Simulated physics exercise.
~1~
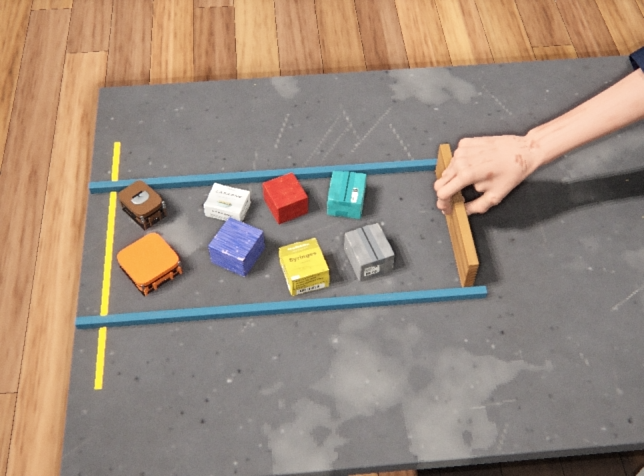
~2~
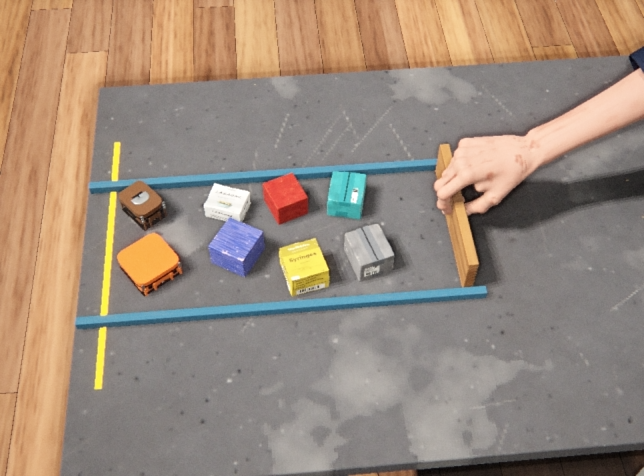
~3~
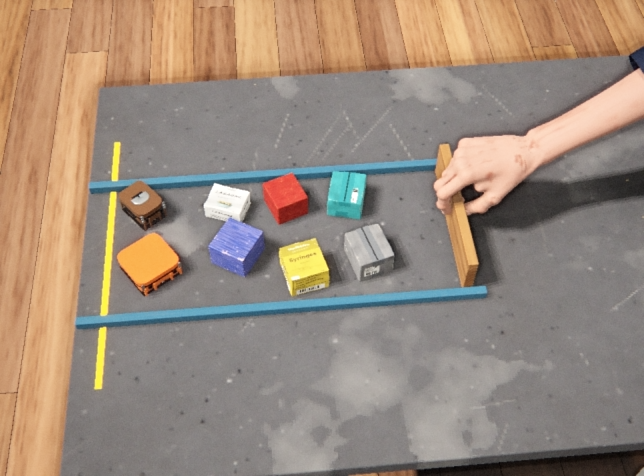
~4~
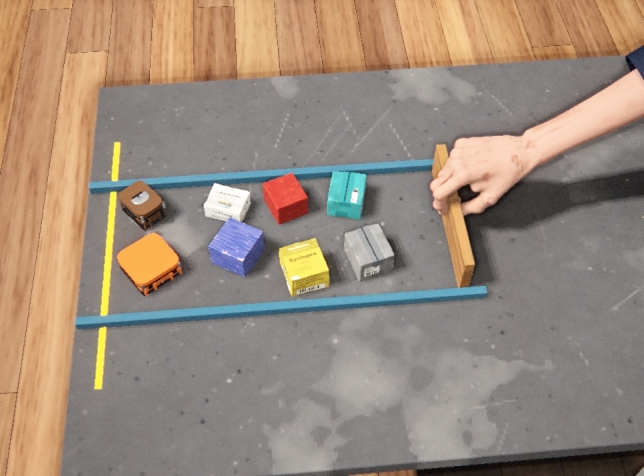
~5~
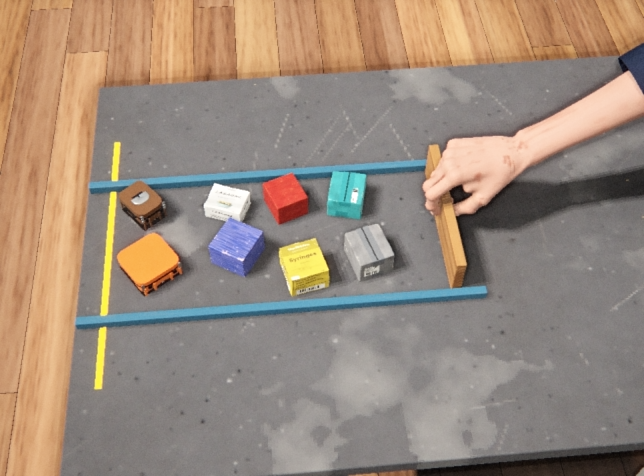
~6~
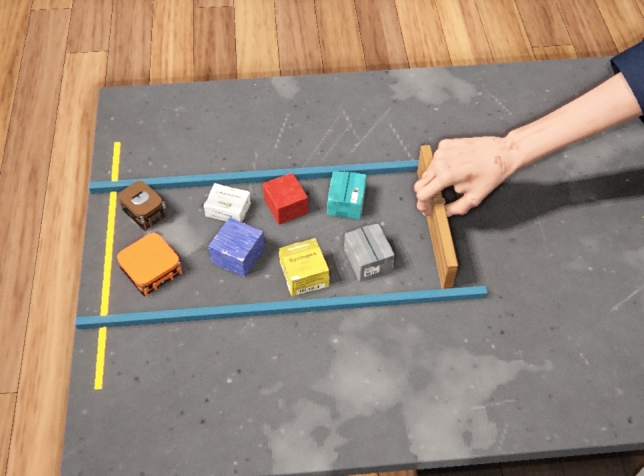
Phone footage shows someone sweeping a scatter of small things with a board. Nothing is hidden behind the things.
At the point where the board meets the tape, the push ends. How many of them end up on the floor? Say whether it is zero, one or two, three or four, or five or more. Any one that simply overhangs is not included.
Off the edge: Upward of four.
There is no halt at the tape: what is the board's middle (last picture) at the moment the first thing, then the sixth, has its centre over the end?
About (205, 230), then (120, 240).
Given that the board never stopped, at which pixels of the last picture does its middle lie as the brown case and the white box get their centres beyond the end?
I reckon its middle sits around (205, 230) and then around (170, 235).
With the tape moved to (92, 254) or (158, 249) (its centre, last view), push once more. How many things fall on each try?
Ending up on the floor: First try 8, second try 3.
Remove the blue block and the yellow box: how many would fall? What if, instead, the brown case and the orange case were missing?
Result: 4, then 4.
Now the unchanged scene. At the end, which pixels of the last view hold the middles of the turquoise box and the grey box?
In the last picture the turquoise box sits at (92, 213) while the grey box sits at (84, 288).
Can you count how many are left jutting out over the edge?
Count of overhanging things: 2.
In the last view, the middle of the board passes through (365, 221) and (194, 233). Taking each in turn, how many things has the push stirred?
At first I count 2, and then 8.
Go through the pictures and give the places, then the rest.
The first frame shows brown case (142, 205); orange case (149, 264); white box (228, 204); board (456, 214); tape (109, 252).
The second frame shows orange case (150, 264); red block (286, 199).
The third frame shows white box (228, 204); grey box (369, 252).
The fourth frame shows brown case (142, 205); yellow box (304, 267).
The fifth frame shows orange case (150, 264); turquoise box (347, 195).
The sixth frame shows brown case (142, 205); orange case (150, 264); white box (228, 204); board (436, 216); tape (109, 252).
Soon after, none off yet; brown case at rest near (142, 205); orange case at rest near (150, 264); white box displaced a little near (206, 209).
In the end, the number that fall off is five or more; gone, yellow box, red block, blue block, white box, orange case and brown case.
